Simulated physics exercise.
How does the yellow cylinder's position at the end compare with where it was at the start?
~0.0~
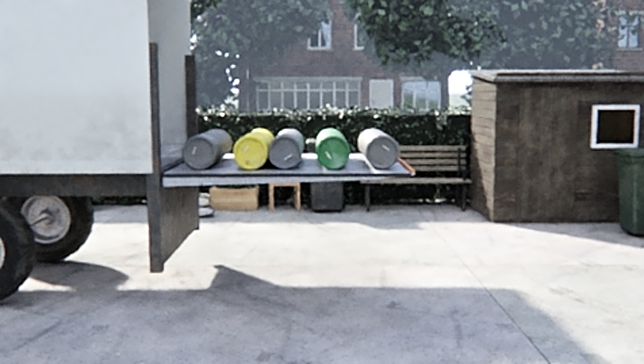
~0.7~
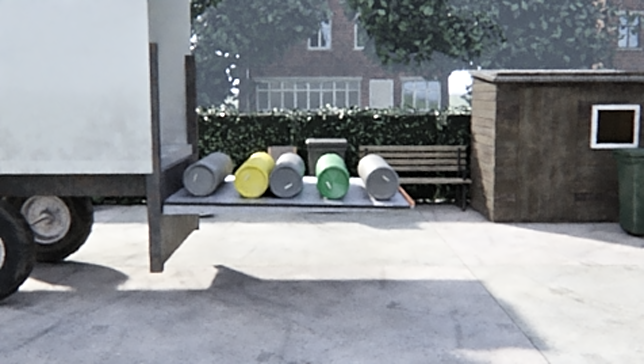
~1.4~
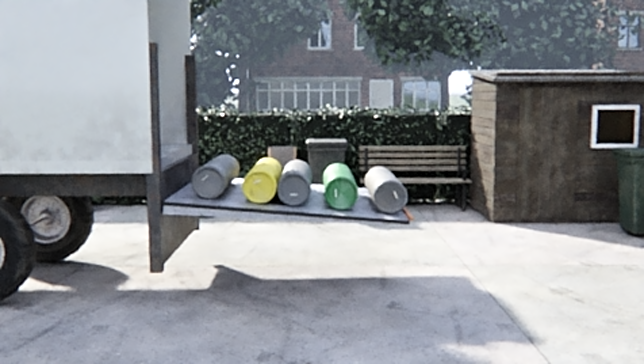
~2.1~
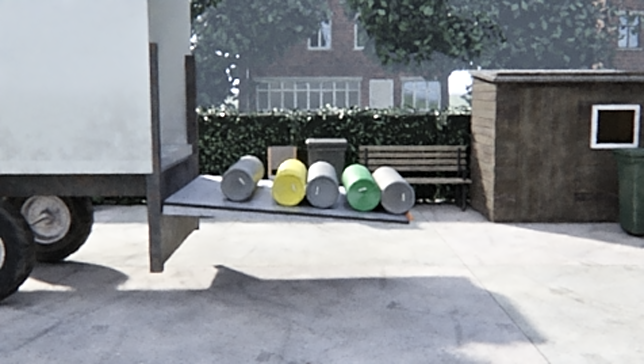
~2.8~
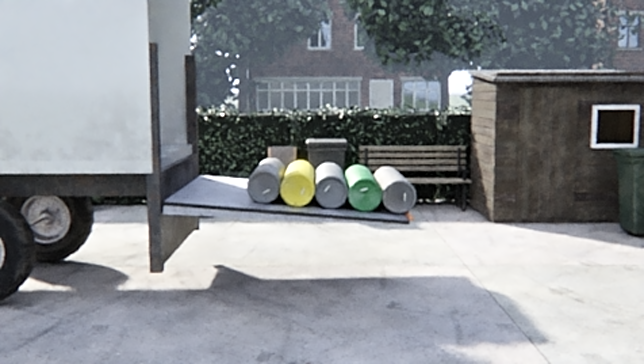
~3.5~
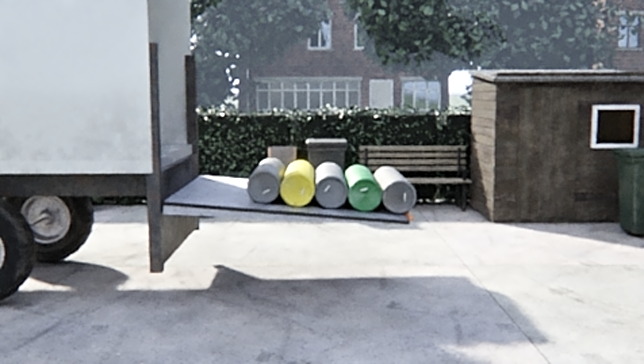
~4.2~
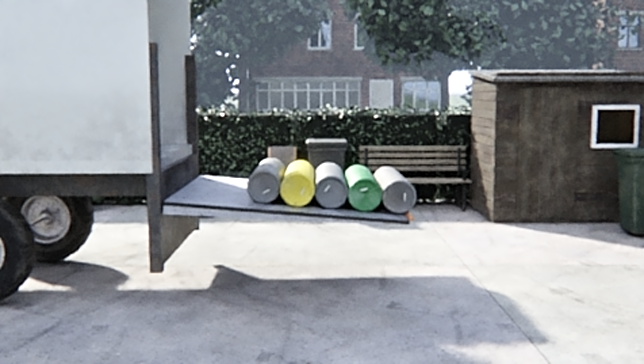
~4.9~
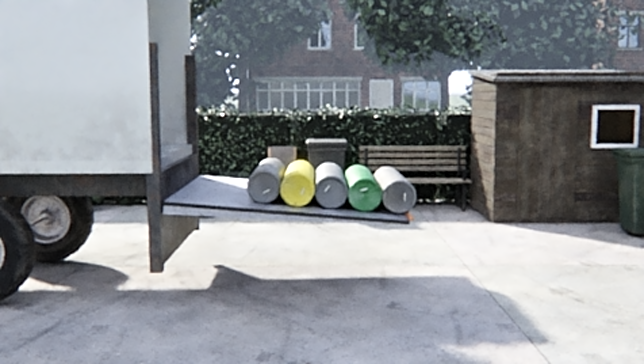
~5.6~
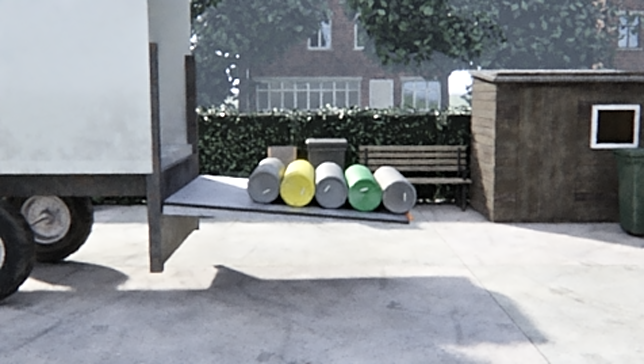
It ends up further to the right and a little lower, nearer the outer edge of the plate and resting between two grey cylinders.
